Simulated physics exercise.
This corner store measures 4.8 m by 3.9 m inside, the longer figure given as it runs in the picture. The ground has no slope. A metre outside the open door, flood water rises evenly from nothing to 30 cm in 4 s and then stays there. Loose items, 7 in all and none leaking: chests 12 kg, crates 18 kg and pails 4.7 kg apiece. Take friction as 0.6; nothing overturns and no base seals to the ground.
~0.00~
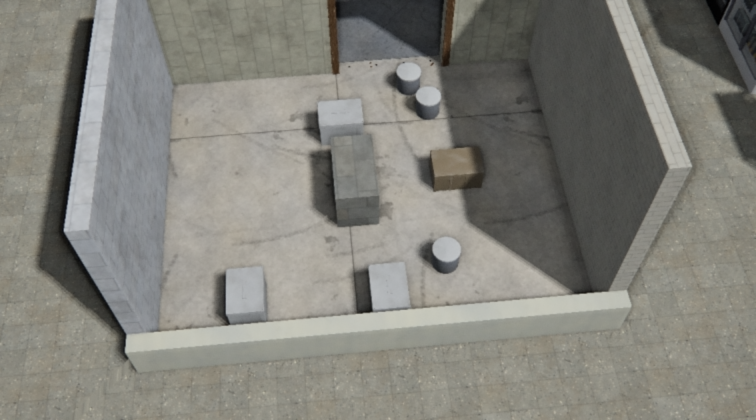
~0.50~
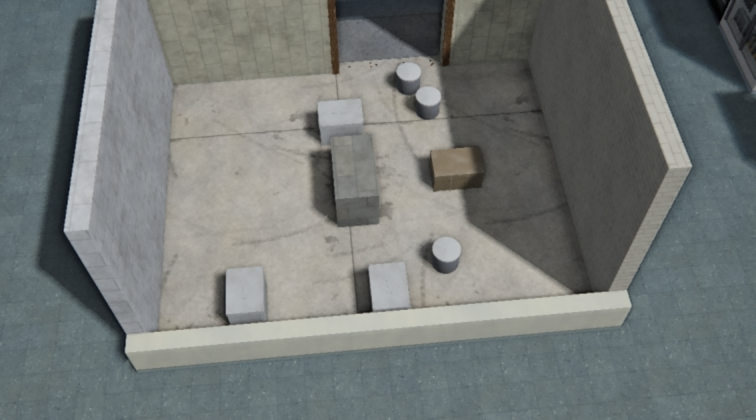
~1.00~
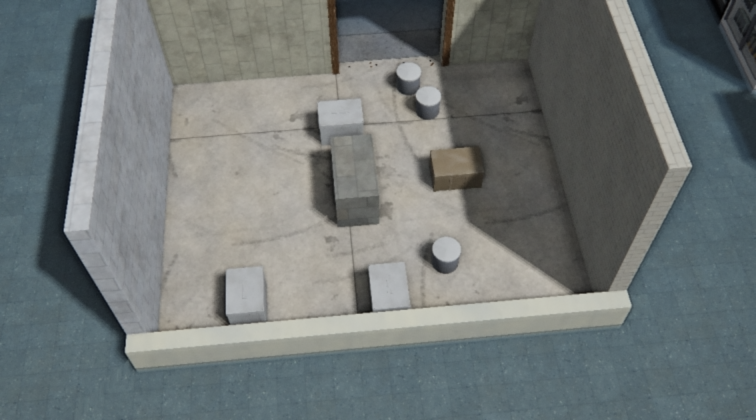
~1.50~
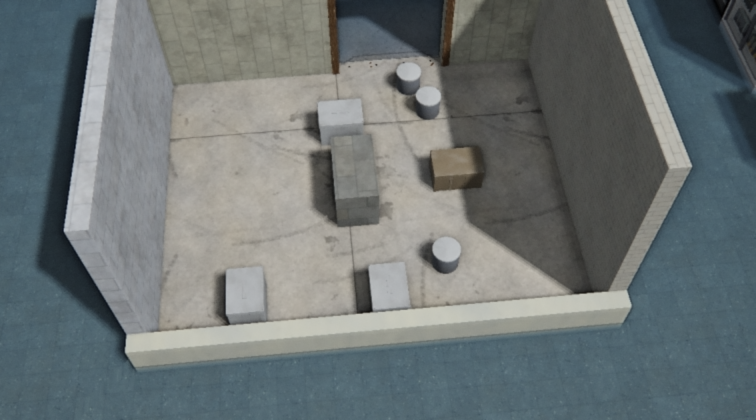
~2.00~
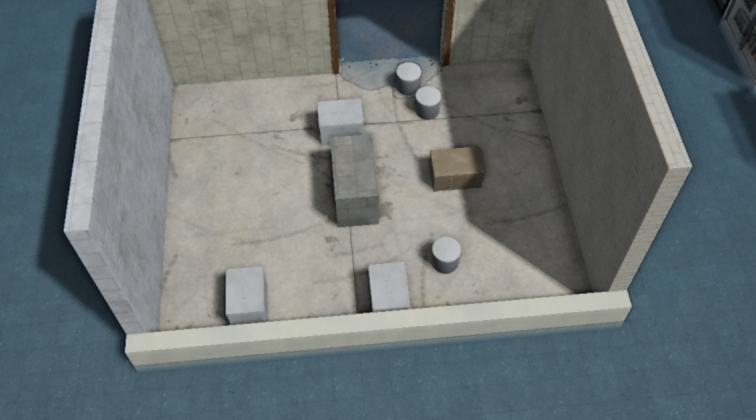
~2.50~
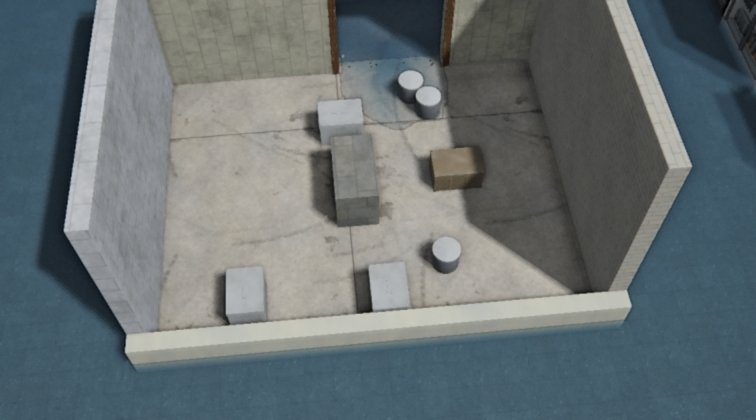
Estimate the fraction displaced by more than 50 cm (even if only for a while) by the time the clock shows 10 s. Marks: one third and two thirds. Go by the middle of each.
That comes to at least two thirds.
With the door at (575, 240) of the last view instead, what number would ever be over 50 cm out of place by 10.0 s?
Then 7.
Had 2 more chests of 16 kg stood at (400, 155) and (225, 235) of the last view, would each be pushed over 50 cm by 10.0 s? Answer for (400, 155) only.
It is past it.
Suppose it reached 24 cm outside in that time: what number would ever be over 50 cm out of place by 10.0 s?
In that case 7 of them.
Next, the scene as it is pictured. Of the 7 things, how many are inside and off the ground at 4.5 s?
I count 0.
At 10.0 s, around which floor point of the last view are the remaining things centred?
At about (363, 220).
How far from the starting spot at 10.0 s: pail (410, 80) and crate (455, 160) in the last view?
In that order: 250 cm, 120 cm.
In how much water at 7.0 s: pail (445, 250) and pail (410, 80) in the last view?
About 22 and 7 cm.
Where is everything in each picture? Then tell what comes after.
The first picture shows a pail at (409, 71), on the bottom; a chest at (389, 285) rests on the ground; 0.0 m2 under water; 0 of 7 have shifted.
The second picture shows a pail at (409, 71) rests on the ground; a chest at (389, 285) rests on the ground; water covers 0.0 m2; 0 of 7 have shifted.
The third picture shows a pail at (409, 71) rests on the ground; a chest at (389, 285), on the bottom; water covers 0.0 m2; 0 of 7 have shifted.
The fourth picture shows a pail at (409, 71), on the bottom; a chest at (389, 285) rests on the ground; 0.0 m2 under water; 0 of 7 have shifted.
The fifth picture shows a pail at (409, 71), on the bottom; a chest at (389, 285), on the bottom; 0.3 m2 under water; 0 of 7 have shifted.
The sixth picture shows a pail at (411, 80) rests on the ground, 15 cm from its start; a chest at (389, 285) rests on the ground; 1.0 m2 under water; 1 of 7 have shifted.
After 3.5 s 2 of 7 are over 50 cm from their spots; 0 afloat.
After 4.5 s 3 of 7 are over 50 cm from their spots; 0 afloat.
After 7.0 s 6 of 7 are over 50 cm from their spots; 6 afloat.
After 10.0 s 6 of 7 are over 50 cm from their spots, and 7 have been at some point; 7 afloat.
